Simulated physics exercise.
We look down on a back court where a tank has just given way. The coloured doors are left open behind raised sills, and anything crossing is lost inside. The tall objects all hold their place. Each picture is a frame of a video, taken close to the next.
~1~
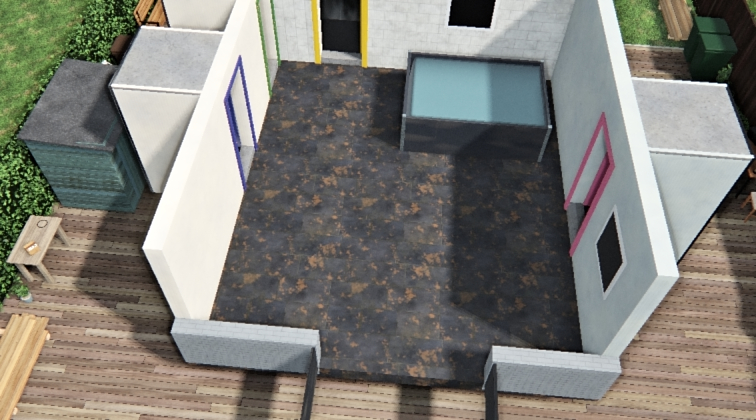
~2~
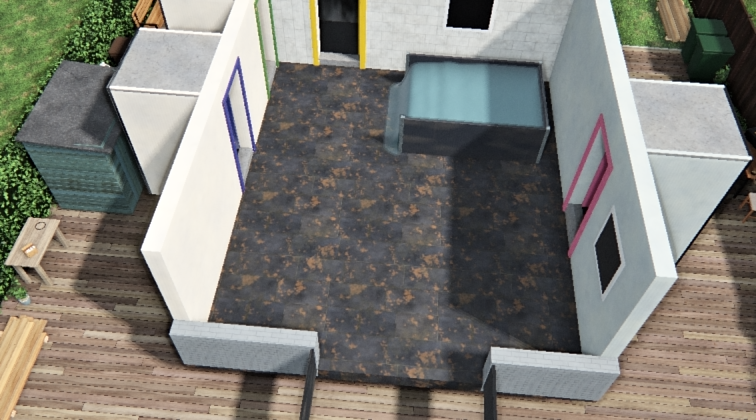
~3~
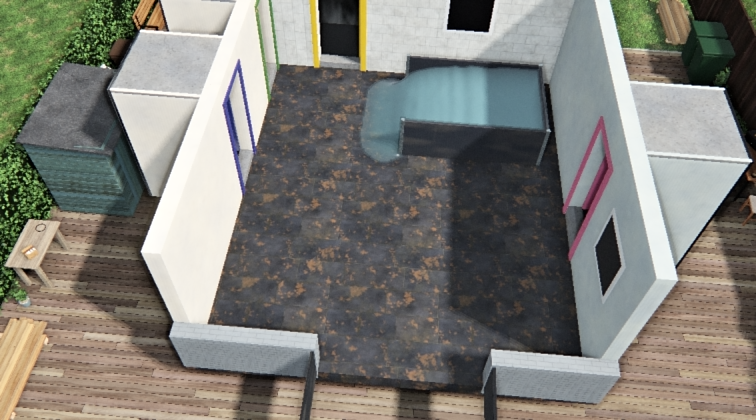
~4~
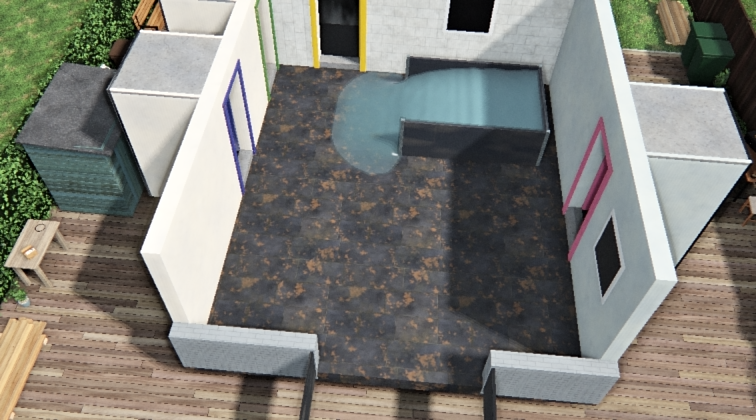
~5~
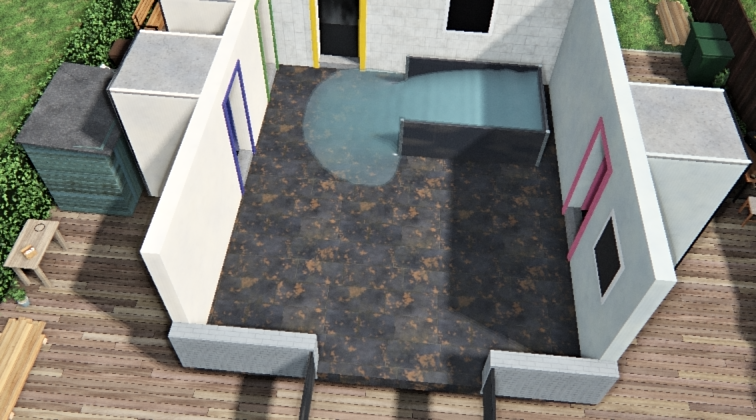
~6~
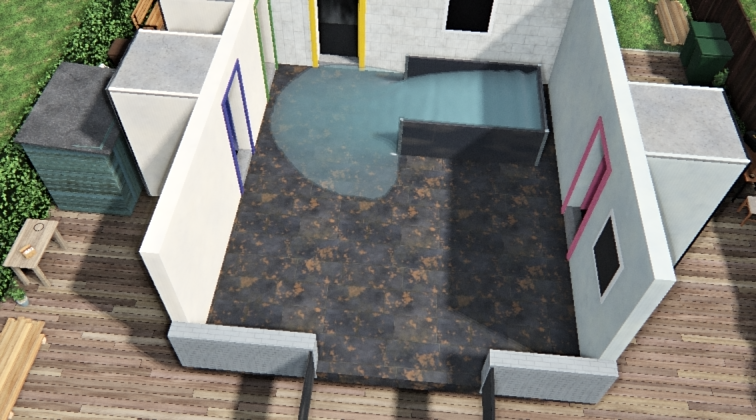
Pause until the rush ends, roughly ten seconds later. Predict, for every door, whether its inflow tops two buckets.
The blue door gets overrun I think; the green door gets overrun I think; the pink door holds up fine I think; the yellow door gets overrun I think.
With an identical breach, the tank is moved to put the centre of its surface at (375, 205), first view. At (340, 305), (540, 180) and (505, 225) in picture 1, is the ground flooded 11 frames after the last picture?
Check in sequence: Soaked through, still parched, still parched.
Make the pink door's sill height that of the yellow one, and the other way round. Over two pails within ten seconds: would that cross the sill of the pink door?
Answer in a nutshell: The pink door falls below the limit.
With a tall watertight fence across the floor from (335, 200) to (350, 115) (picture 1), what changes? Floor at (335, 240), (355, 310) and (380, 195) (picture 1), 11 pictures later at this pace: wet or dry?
Taking the points in the order given, they are inundated, inundated and inundated.
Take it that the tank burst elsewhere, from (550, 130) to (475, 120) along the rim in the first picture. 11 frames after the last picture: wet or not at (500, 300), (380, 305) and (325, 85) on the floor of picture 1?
So: Wetted, then wetted, then spared.
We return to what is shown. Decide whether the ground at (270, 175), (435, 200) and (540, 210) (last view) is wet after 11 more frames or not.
The three points read soaked through, clear and clear.
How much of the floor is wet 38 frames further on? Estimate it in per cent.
That should be about 80 %.
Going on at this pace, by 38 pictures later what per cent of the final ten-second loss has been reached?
Near 65 in a hundred, I reckon.
A moment on, water covers 30 % of the floor; the blue door under two buckets in, the green door over two buckets in, the pink door not reached, the yellow door wet at the sill, nothing in.
Next, water covers 35 % of the floor; the blue door over two buckets in, the green door far over two buckets in, the pink door not reached, the yellow door under two buckets in.
Then, water covers 50 % of the floor; the blue door far over two buckets in, the green door far over two buckets in, the pink door not reached, the yellow door over two buckets in.
Later, water covers 80 % of the floor; the blue door far over two buckets in, the green door far over two buckets in, the pink door not reached, the yellow door far over two buckets in.
In the end, water covers 95 % of the floor; the blue door far over two buckets in, the green door far over two buckets in, the pink door wet at the sill, nothing in, the yellow door far over two buckets in.
